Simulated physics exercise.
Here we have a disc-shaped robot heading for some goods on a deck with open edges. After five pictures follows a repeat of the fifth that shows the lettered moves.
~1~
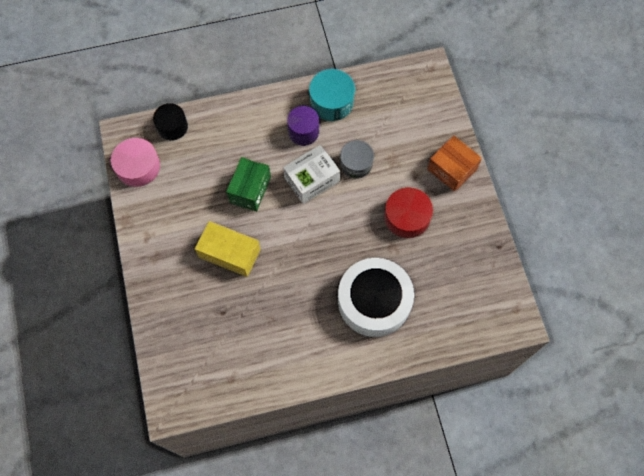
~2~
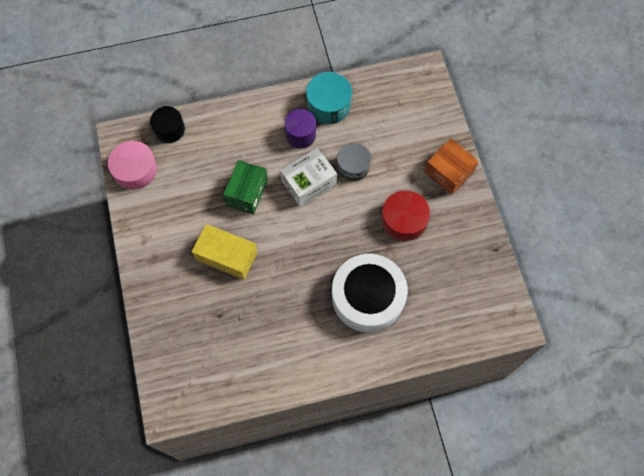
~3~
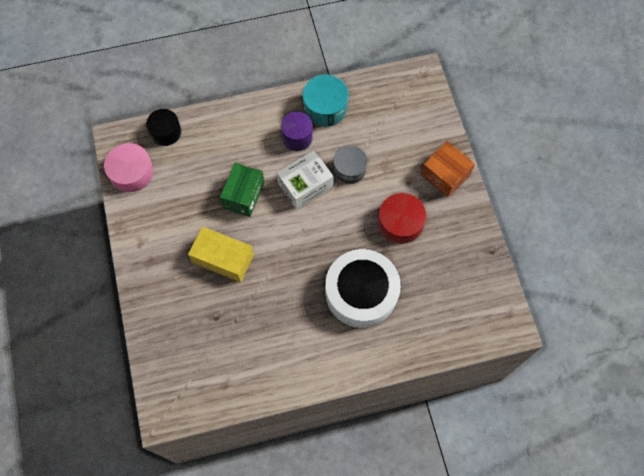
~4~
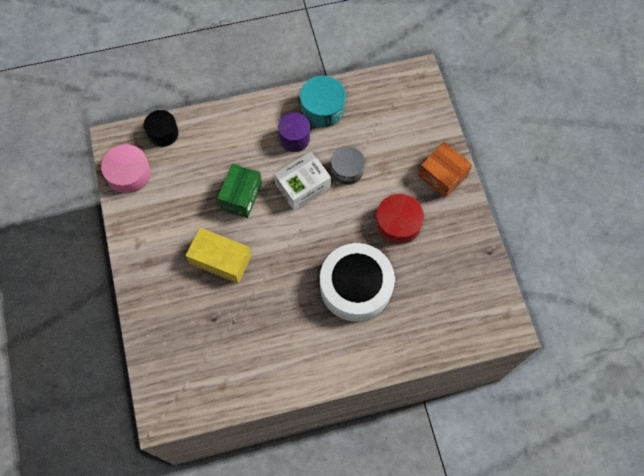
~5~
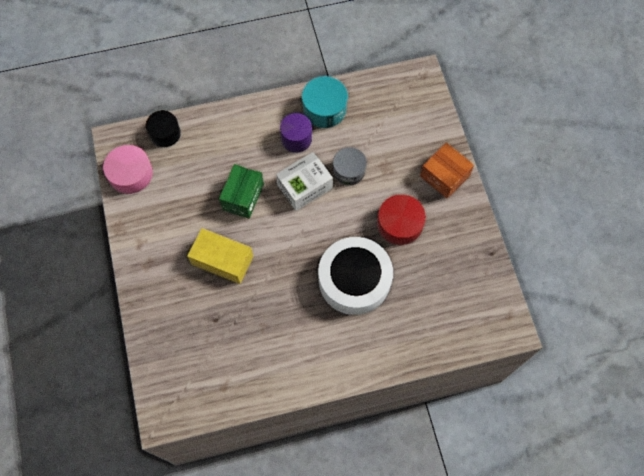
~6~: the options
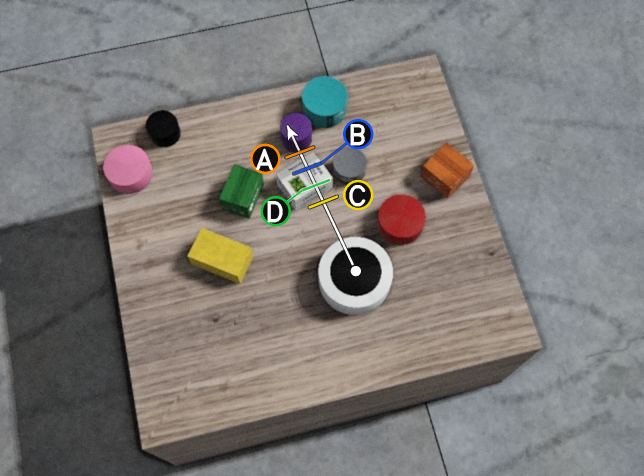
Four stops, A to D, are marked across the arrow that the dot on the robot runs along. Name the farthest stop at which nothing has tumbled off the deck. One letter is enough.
At A, and not beyond.
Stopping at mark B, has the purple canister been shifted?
Yes.
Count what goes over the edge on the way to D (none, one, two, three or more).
By then, none.
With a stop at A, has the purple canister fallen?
By then, no.
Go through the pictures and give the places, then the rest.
The first picture shows green parcel (249, 184); orange box (454, 164); black canister (171, 122).
The second picture shows robot (369, 293); grey pail (354, 163).
The third picture shows robot (362, 288); purple canister (297, 132).
The fourth picture shows robot (357, 282); yellow crate (219, 256).
The fifth picture shows robot (355, 276); turquoise pail (325, 103); green parcel (242, 191); orange box (447, 171).
On the marked copy, A at (300, 153); B at (307, 168); C at (323, 202); D at (315, 186); the arrow from (356, 271) to (288, 126); the white dot at (356, 271).
Following A. Soon after the start, robot (334, 231); black canister (164, 129); pink canister (128, 170).
Later, robot (314, 188); purple canister (287, 117); white box (290, 148).
In the end, robot (301, 159); purple canister (274, 91); white box (278, 120); nothing has fallen.
As for the rest, B is safe but short; C is safe but short; D is safe but short.
